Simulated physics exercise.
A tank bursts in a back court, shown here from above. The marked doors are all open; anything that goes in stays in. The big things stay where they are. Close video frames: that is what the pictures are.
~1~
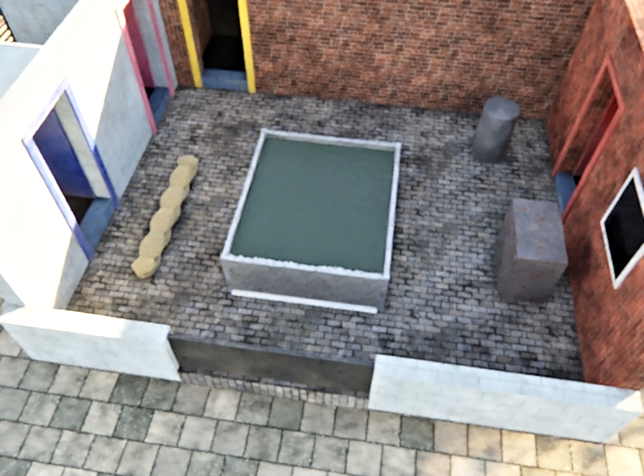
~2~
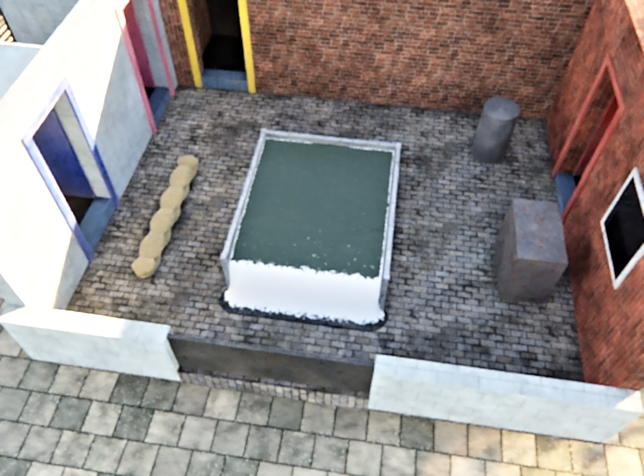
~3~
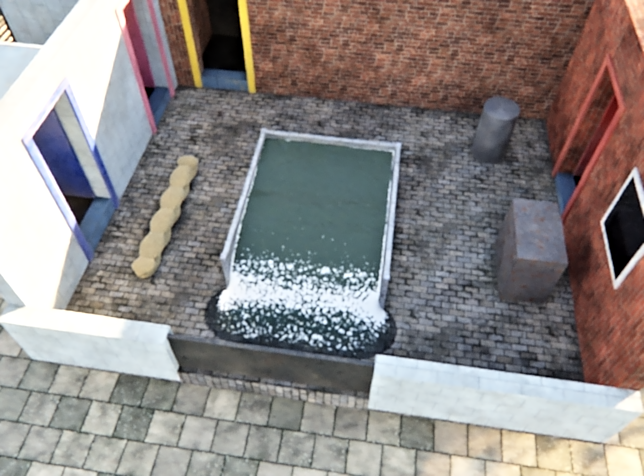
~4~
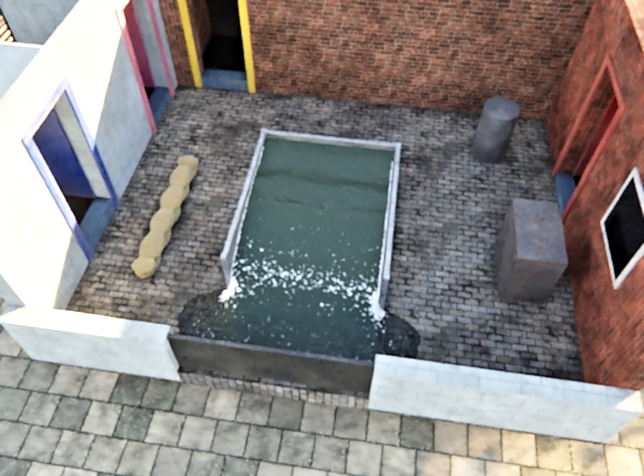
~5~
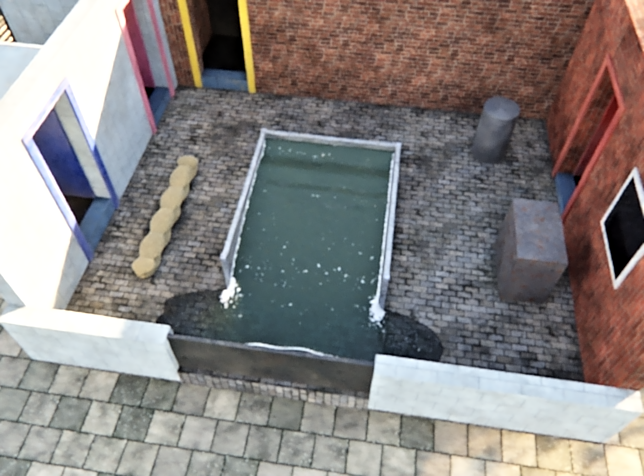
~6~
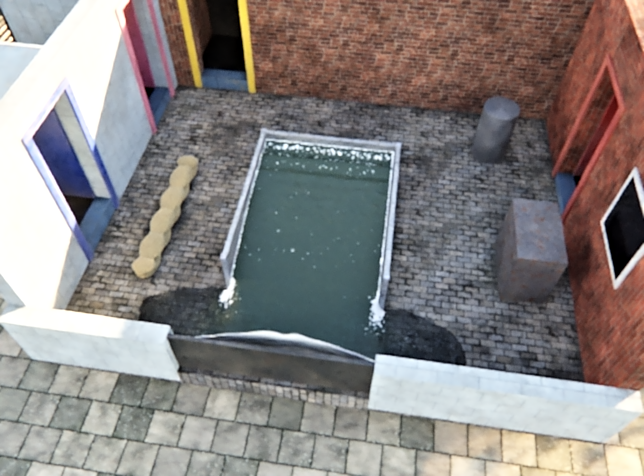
Brick-walled back court from above, water bursting from the near side of a tank, foaming and spreading across dark paving.
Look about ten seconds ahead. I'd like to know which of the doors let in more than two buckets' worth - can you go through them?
Sure: The pink door does not; the red door does not; the blue door does not; the yellow door does not.
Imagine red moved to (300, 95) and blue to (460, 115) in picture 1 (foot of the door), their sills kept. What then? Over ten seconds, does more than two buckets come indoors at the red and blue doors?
Short version: The red one stays within the limit and the blue one stays within the limit.
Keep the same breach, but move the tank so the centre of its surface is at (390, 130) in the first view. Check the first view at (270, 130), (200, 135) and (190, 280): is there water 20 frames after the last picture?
Going through them in turn: Still bare, still bare and waterlogged.
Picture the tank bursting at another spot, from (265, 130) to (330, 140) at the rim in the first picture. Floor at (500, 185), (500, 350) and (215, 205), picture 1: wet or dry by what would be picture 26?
Point by point: Swamped, untouched and untouched.
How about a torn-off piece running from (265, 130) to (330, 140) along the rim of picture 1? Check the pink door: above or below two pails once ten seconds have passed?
In short: Pink door is over.
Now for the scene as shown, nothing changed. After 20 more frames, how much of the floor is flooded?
It comes to roughly 65 in a hundred.
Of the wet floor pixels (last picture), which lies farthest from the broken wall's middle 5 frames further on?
Farthest reach: (583, 410).
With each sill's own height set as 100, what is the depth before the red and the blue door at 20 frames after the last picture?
Approx. 70 % followed by 70 %.
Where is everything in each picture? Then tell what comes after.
Still water in the water tank at (319, 201), in the first picture.
Water pours out at (305, 287) and has run to (225, 294), in the second picture.
Water pours out at (305, 289) and has run to (213, 320), in the third picture.
Water pours out at (305, 291) and has run to a hidden place, in the fourth picture.
Water pours out at (305, 291) and has run to a hidden place, in the fifth picture.
Water pours out at (305, 291) and has run to a hidden place, in the sixth picture.
A moment on, water covers 20 % of the floor; the pink door not reached, the red door not reached, the blue door not reached, the yellow door not reached.
Next, water covers 35 % of the floor; the pink door not reached, the red door not reached, the blue door wet at the sill, nothing in, the yellow door not reached.
Then, water covers 65 % of the floor; the pink door wet at the sill, nothing in, the red door wet at the sill, nothing in, the blue door wet at the sill, nothing in, the yellow door wet at the sill, nothing in.
Later, water covers 95 % of the floor; the pink door wet at the sill, nothing in, the red door wet at the sill, nothing in, the blue door wet at the sill, nothing in, the yellow door under two buckets in.
In the end, water covers 95 % of the floor; the pink door wet at the sill, nothing in, the red door wet at the sill, nothing in, the blue door wet at the sill, nothing in, the yellow door under two buckets in.
